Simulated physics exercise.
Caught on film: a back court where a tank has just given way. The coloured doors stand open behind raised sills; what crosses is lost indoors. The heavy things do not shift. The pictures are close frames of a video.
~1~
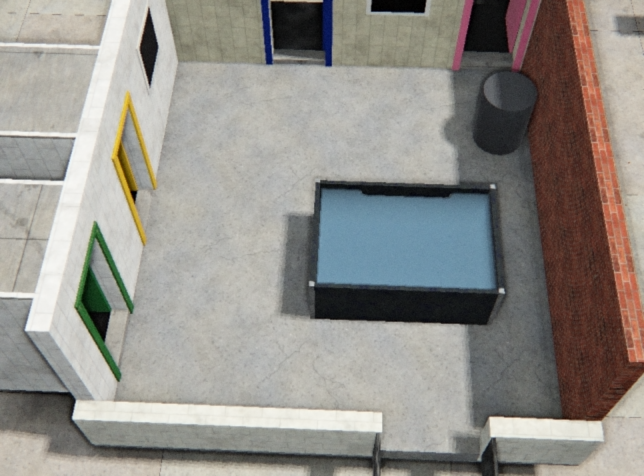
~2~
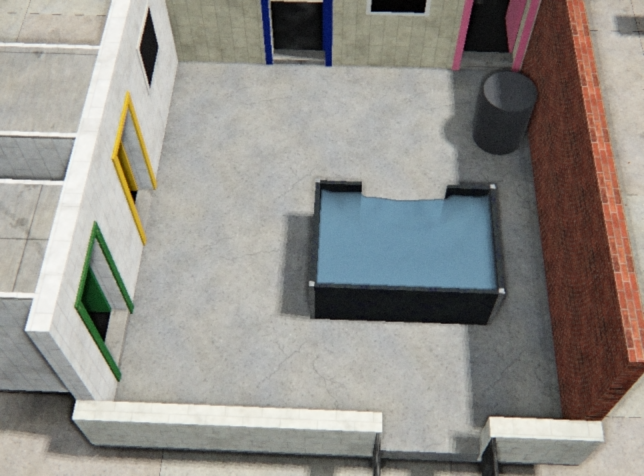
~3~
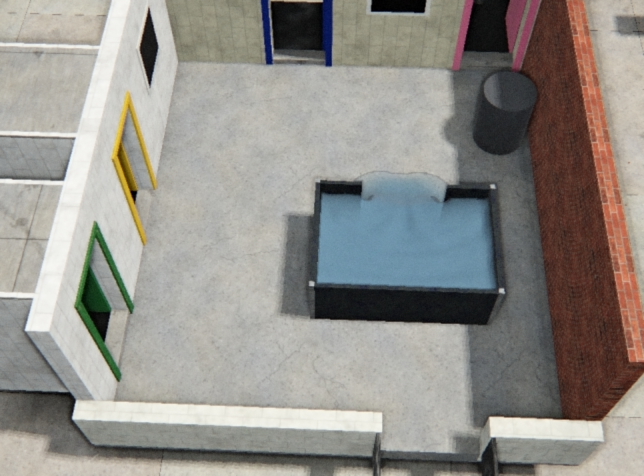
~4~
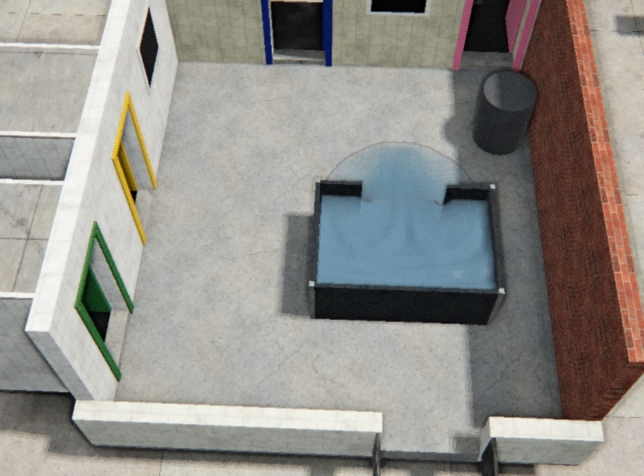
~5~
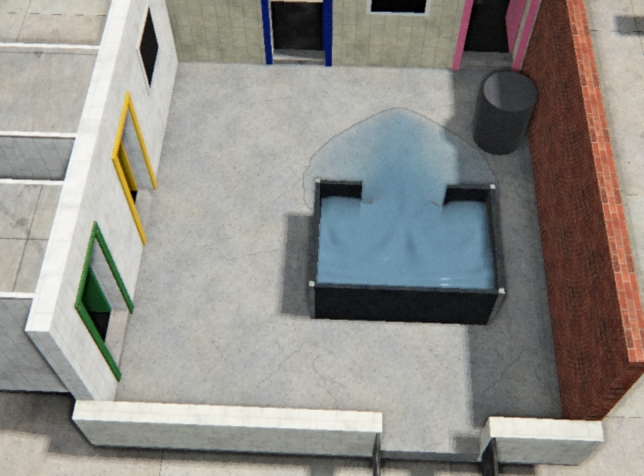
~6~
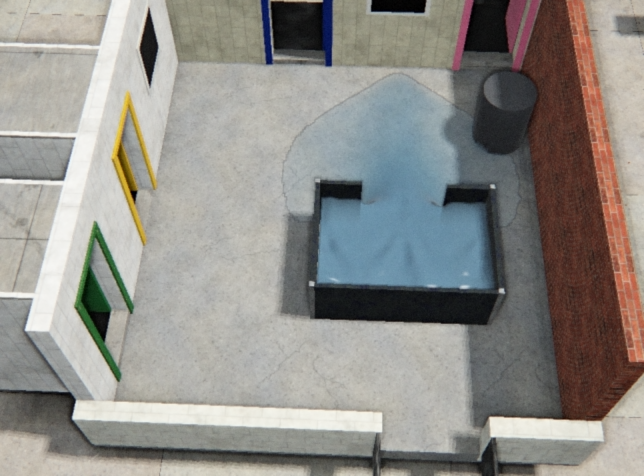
A walled concrete courtyard is seen from high above by a still camera, with a red brick wall on the right and a low pale wall in front. A black rectangular tank of blue water sits right of centre, near a dark cylinder, with green and yellow doorways left and blue and pink ones behind. The tank's far side opens in the middle, and water pours through the gap, fanning out backward across the grey floor.
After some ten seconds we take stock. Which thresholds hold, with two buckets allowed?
The blue door floods; the yellow door floods; the pink door floods; the green door holds within the limit.
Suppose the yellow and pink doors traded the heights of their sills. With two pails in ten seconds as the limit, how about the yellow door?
In short: Yellow door takes less.
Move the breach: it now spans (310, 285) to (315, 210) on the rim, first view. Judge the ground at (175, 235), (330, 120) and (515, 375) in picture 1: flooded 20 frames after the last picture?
One after the other: Awash, clear, clear.
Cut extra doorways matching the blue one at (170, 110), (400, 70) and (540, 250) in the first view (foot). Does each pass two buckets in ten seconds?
In that order: Lets more in, takes more, takes less.
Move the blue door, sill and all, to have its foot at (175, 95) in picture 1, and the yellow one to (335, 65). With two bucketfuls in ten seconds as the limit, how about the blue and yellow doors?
The blue door is over; the yellow door lets more in.
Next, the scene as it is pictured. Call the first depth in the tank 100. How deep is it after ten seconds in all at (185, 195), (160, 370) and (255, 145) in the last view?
In turn 10, 16 and 10 in a hundred.
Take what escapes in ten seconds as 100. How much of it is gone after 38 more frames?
I make it 65 per cent.
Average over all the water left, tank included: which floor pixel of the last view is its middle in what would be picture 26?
Near (369, 164).
A moment on, water covers 35 % of the floor; the blue door under two buckets in, the yellow door not reached, the pink door under two buckets in, the green door not reached.
Next, water covers 40 % of the floor; the blue door over two buckets in, the yellow door not reached, the pink door over two buckets in, the green door not reached.
Then, water covers 50 % of the floor; the blue door far over two buckets in, the yellow door wet at the sill, nothing in, the pink door far over two buckets in, the green door not reached.
Later, water covers 85 % of the floor; the blue door far over two buckets in, the yellow door under two buckets in, the pink door far over two buckets in, the green door wet at the sill, nothing in.
In the end, water covers 95 % of the floor; the blue door far over two buckets in, the yellow door over two buckets in, the pink door far over two buckets in, the green door wet at the sill, nothing in.
